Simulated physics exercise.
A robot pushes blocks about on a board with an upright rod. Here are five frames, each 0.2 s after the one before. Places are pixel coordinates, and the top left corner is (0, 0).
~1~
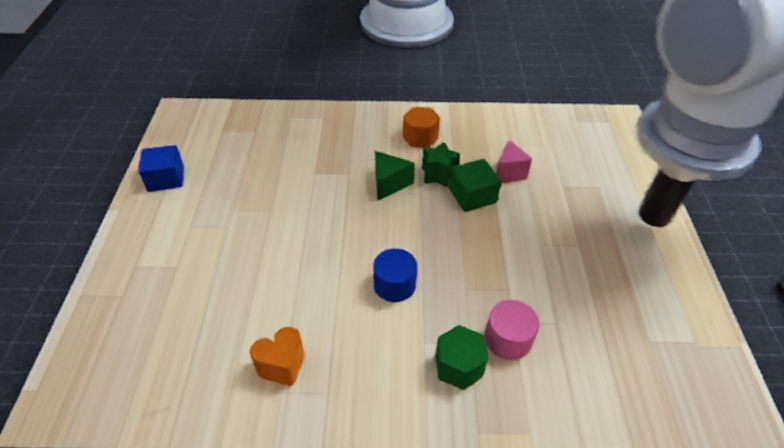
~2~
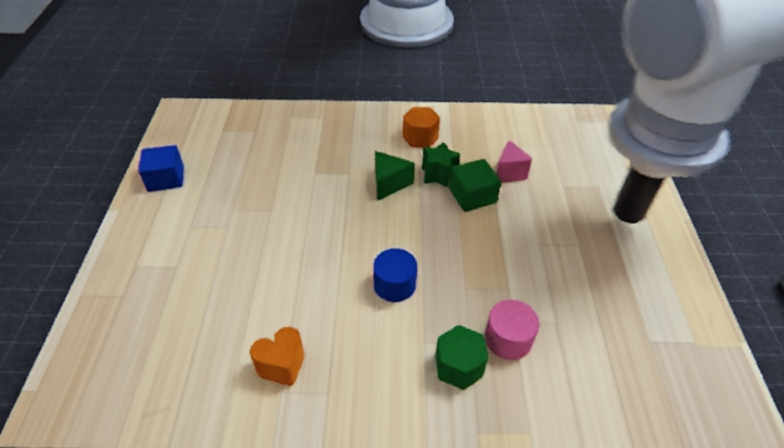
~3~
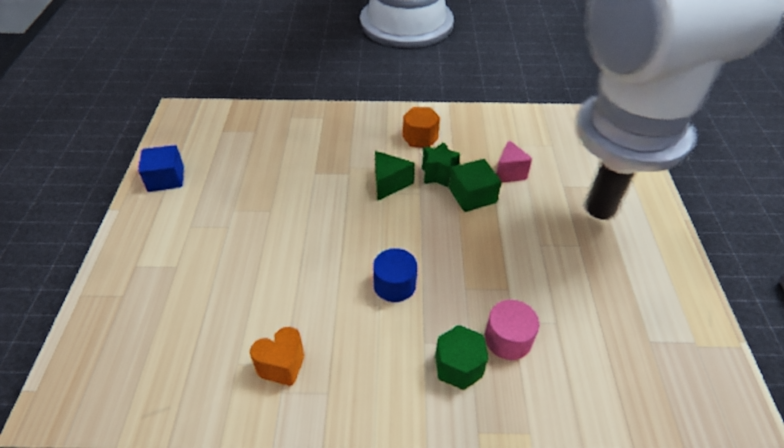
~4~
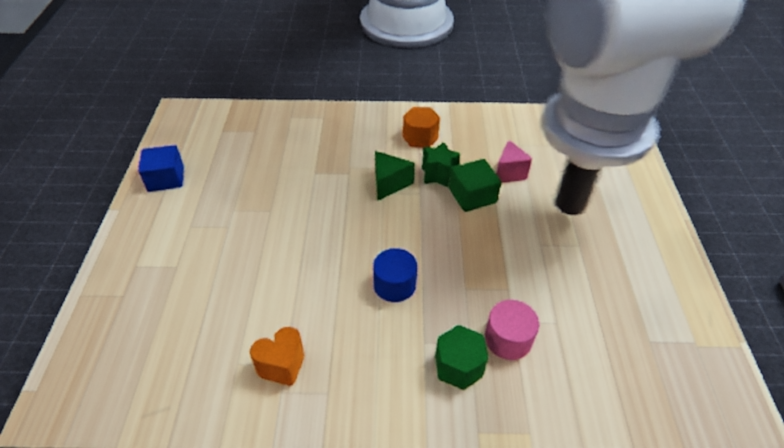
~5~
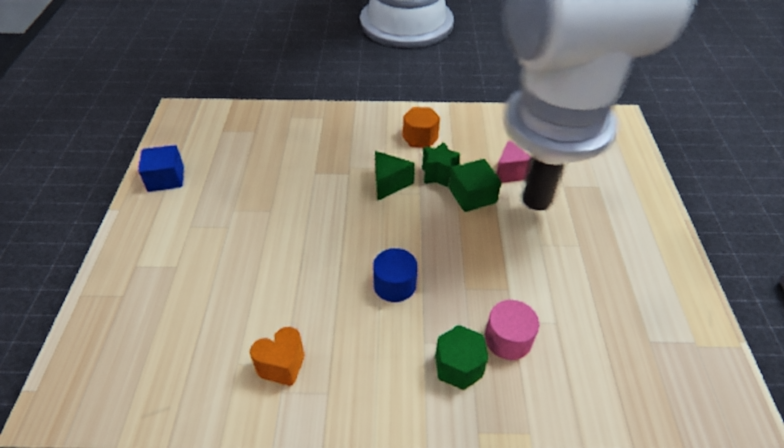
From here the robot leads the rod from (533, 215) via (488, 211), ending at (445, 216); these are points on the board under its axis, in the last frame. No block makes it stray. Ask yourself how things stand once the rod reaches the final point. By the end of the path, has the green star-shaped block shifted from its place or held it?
Moved.
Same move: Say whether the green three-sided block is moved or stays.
In the end it has not been moved.
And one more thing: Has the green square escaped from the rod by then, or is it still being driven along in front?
No longer ahead of the rod.
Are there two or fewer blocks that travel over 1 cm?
Short answer: Yes.
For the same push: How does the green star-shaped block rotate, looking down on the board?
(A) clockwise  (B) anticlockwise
The one that fits is A, clockwise.
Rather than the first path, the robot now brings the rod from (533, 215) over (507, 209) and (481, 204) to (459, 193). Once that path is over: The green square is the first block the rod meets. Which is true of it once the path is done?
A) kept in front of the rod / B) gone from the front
I'll go with A - kept in front of the rod.
On the path given first. Halfway along, rod (491, 197); green star-shaped block (436, 152), turned 25° clockwise; green square (463, 171).
At the end, rod (447, 202); green three-sided block in place; green star-shaped block (431, 148), turned 40° clockwise; green square (450, 169); pink three-sided block in place.
